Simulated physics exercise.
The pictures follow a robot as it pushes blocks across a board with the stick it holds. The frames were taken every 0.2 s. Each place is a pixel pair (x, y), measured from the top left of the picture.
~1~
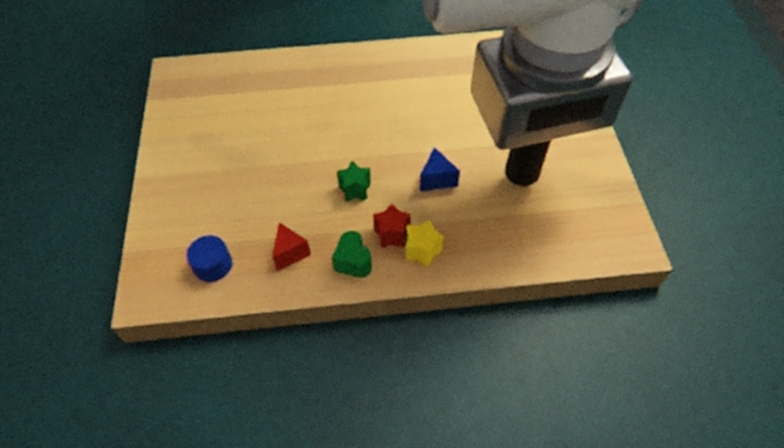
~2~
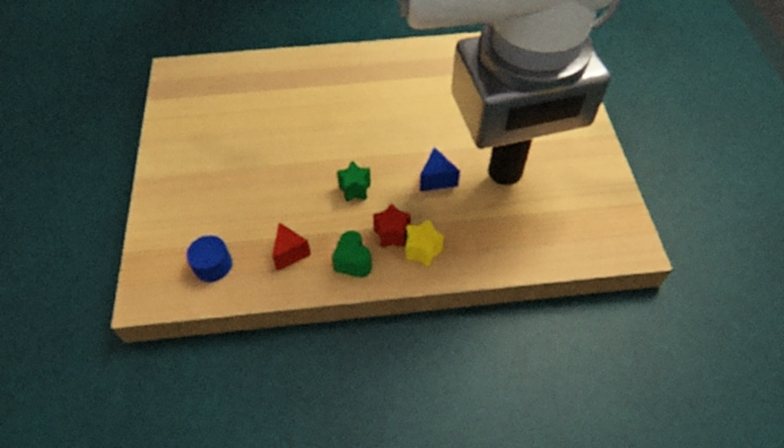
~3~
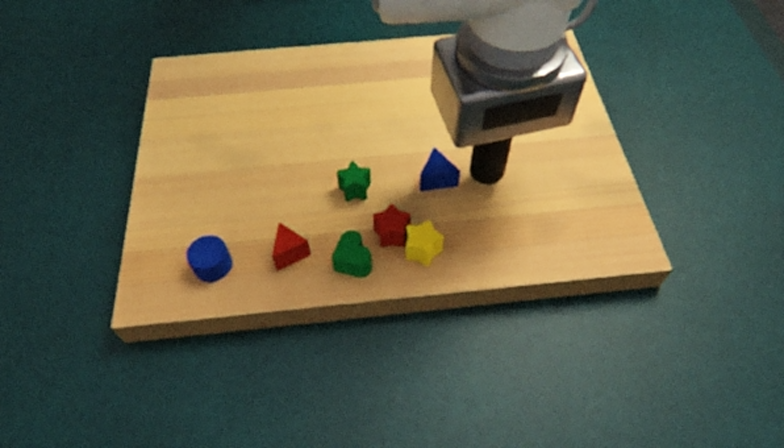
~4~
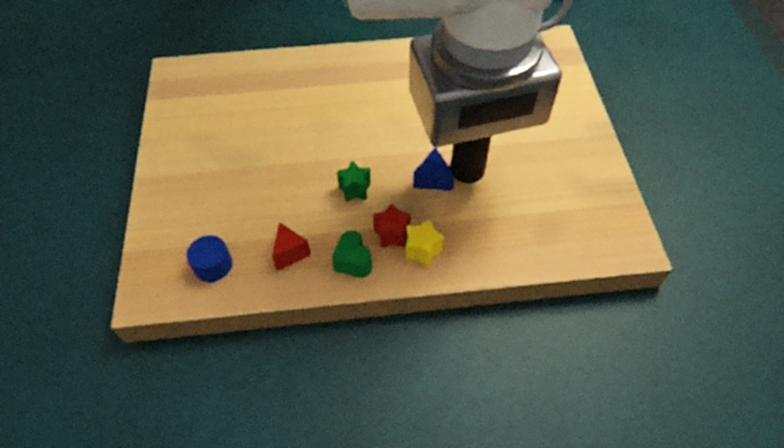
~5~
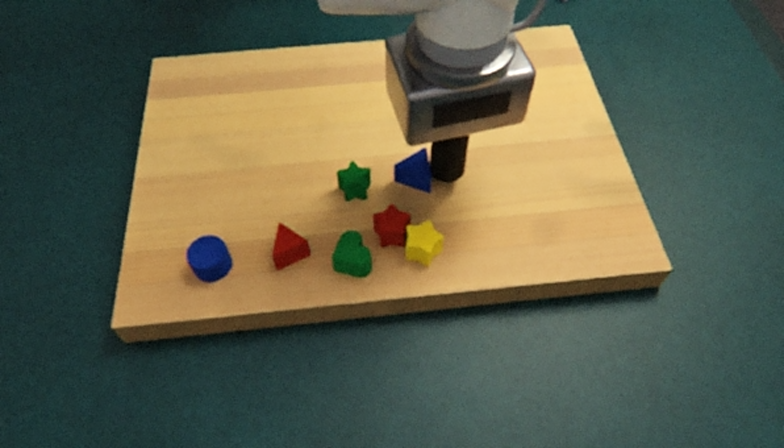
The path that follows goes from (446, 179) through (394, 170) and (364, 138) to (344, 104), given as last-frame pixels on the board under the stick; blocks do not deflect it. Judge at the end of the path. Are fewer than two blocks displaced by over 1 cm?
I expect so.
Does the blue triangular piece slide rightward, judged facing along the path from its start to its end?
It seems not.
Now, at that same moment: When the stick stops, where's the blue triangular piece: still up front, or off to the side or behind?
Looking at the end of the path, the blue triangular piece has slipped free of the stick.
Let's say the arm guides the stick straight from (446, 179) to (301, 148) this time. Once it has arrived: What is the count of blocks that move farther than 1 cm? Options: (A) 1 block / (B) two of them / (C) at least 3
A (1 block)
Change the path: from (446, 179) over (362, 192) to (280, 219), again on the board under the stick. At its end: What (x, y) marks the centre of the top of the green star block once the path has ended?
Its top centre is at about (263, 182).
The first path, step by step. One third of the way, stick at (393, 160); blue triangular piece at (363, 154).
Two thirds of the way, stick at (363, 127); blue triangular piece at (347, 149), turned 25° anticlockwise.
At the end, stick at (343, 93); green star block not moved; blue triangular piece at (347, 149), turned 25° anticlockwise.
